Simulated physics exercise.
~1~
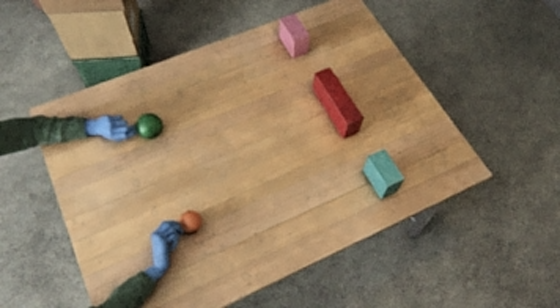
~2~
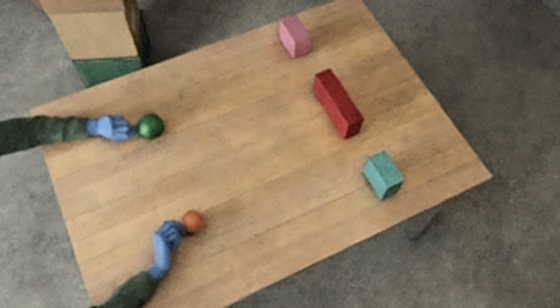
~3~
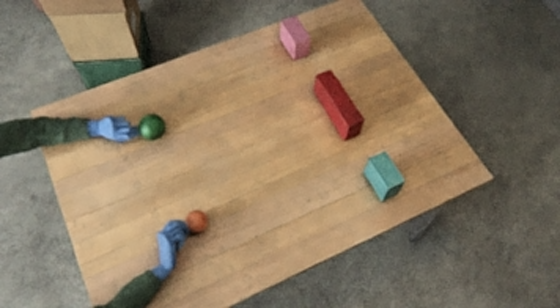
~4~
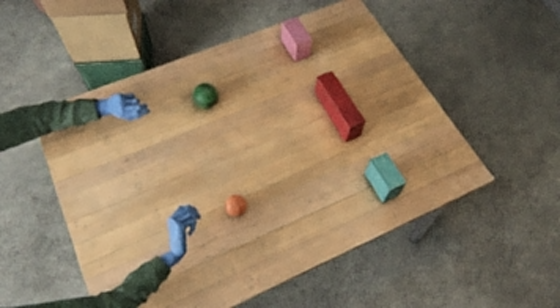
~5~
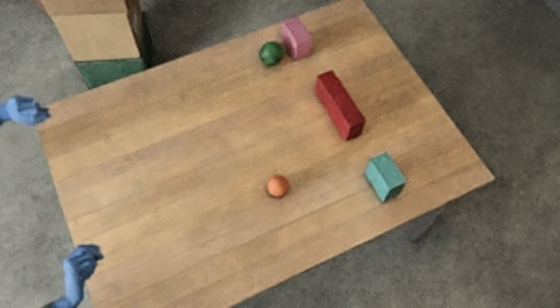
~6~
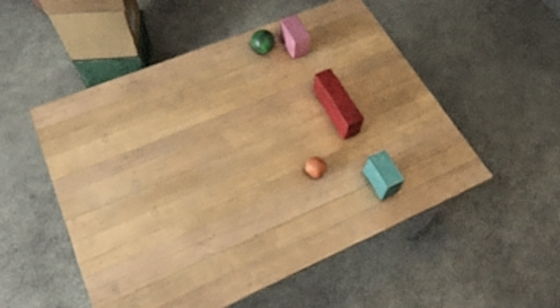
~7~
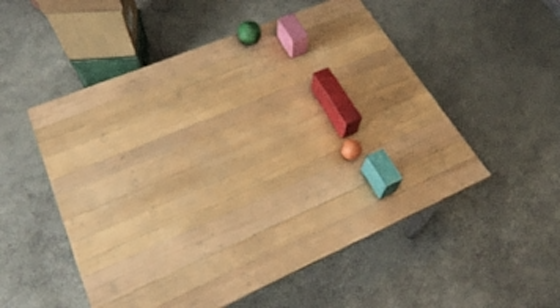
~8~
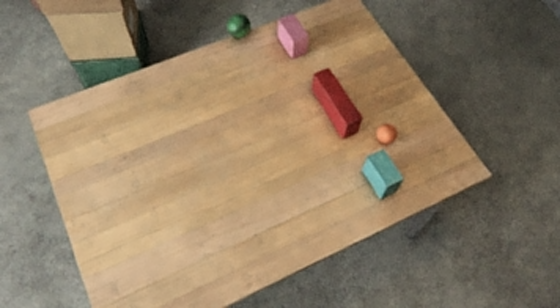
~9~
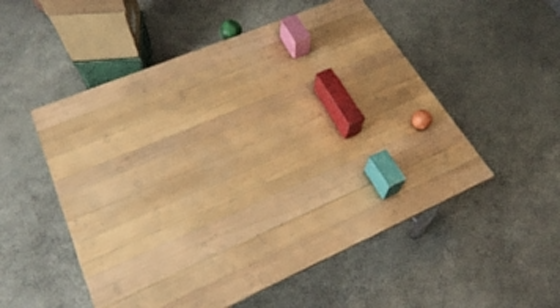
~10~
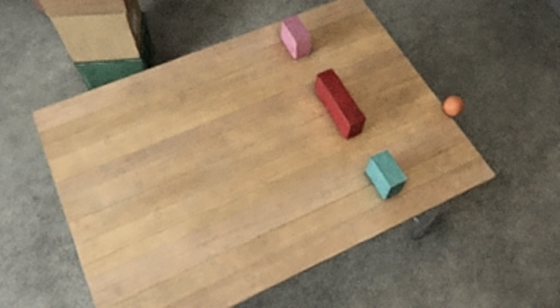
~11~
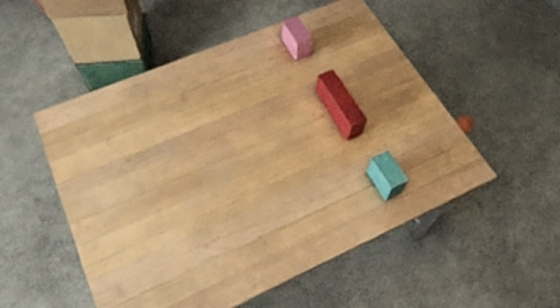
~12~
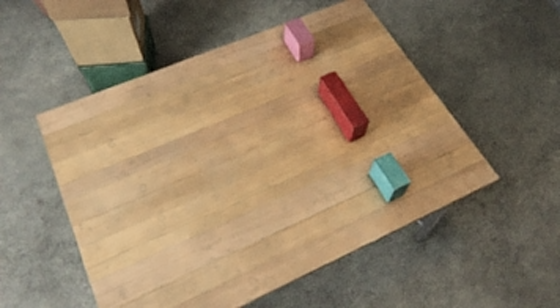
On a wooden tabletop, gloved hands release two balls, the green rebounding off a pink block, the orange passing between blocks, both leaving the table.
